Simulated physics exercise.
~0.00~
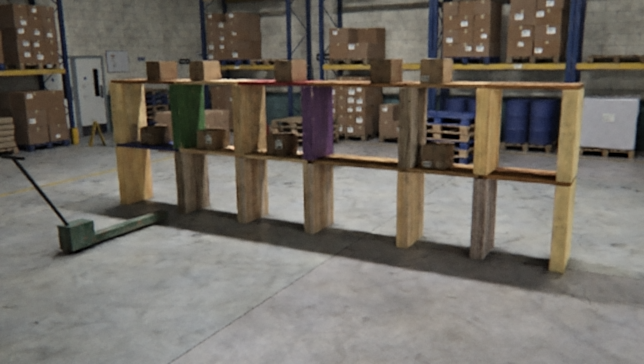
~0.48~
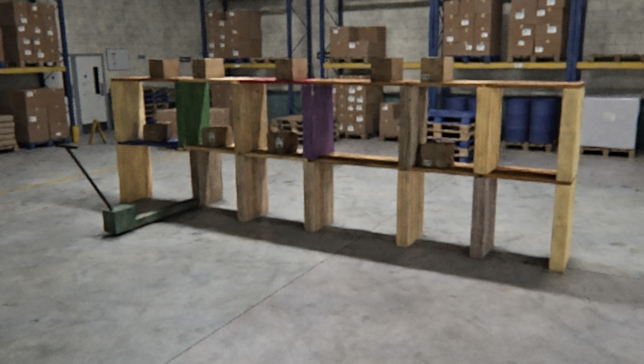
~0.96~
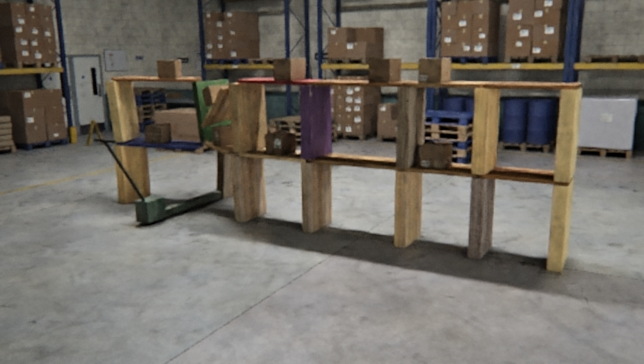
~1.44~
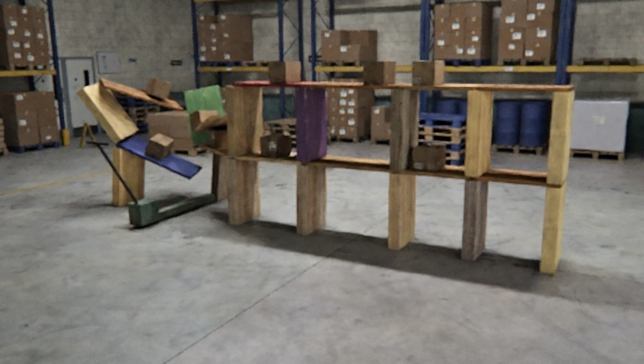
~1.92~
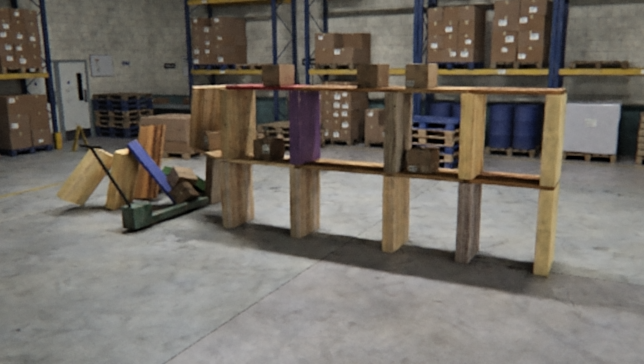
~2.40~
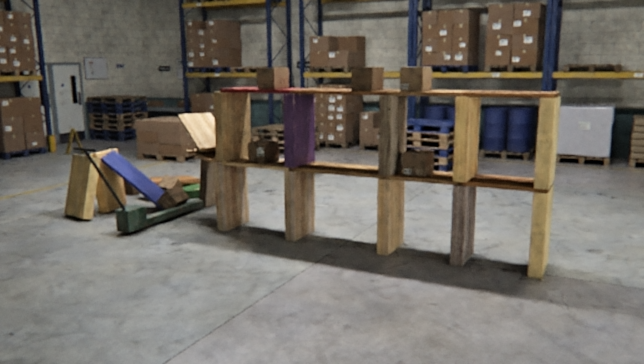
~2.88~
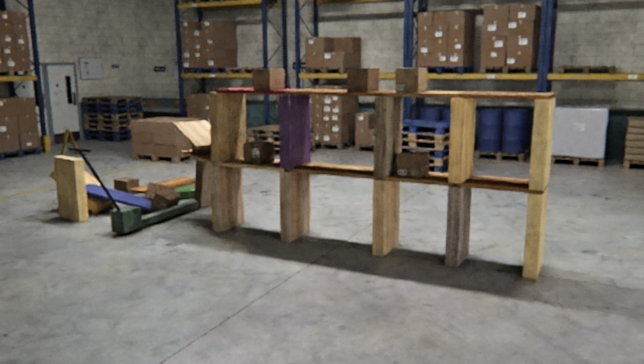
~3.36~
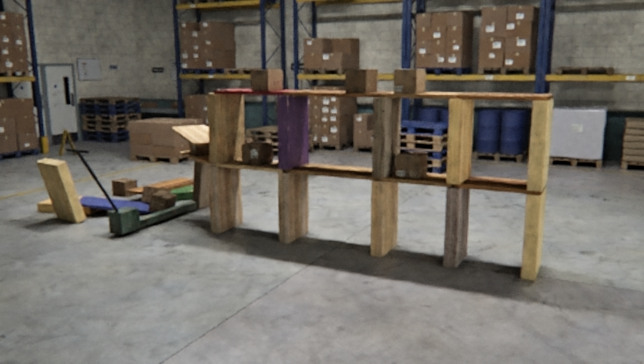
A long two-tier run of loose boards on timber uprights, topped with cartons, stands across a grey warehouse floor, seen from the front with stacked boxes and blue racking behind. A green jack at the lower left slides right, in among the feet of the uprights. The green upright near the left end shifts right and leans, and the blue board tips down beside it. The left end then collapses, dropping boards, cartons and uprights around the jack as the view pans slightly right. The green upright ends on its side, while the purple upright and the red board stay in place.
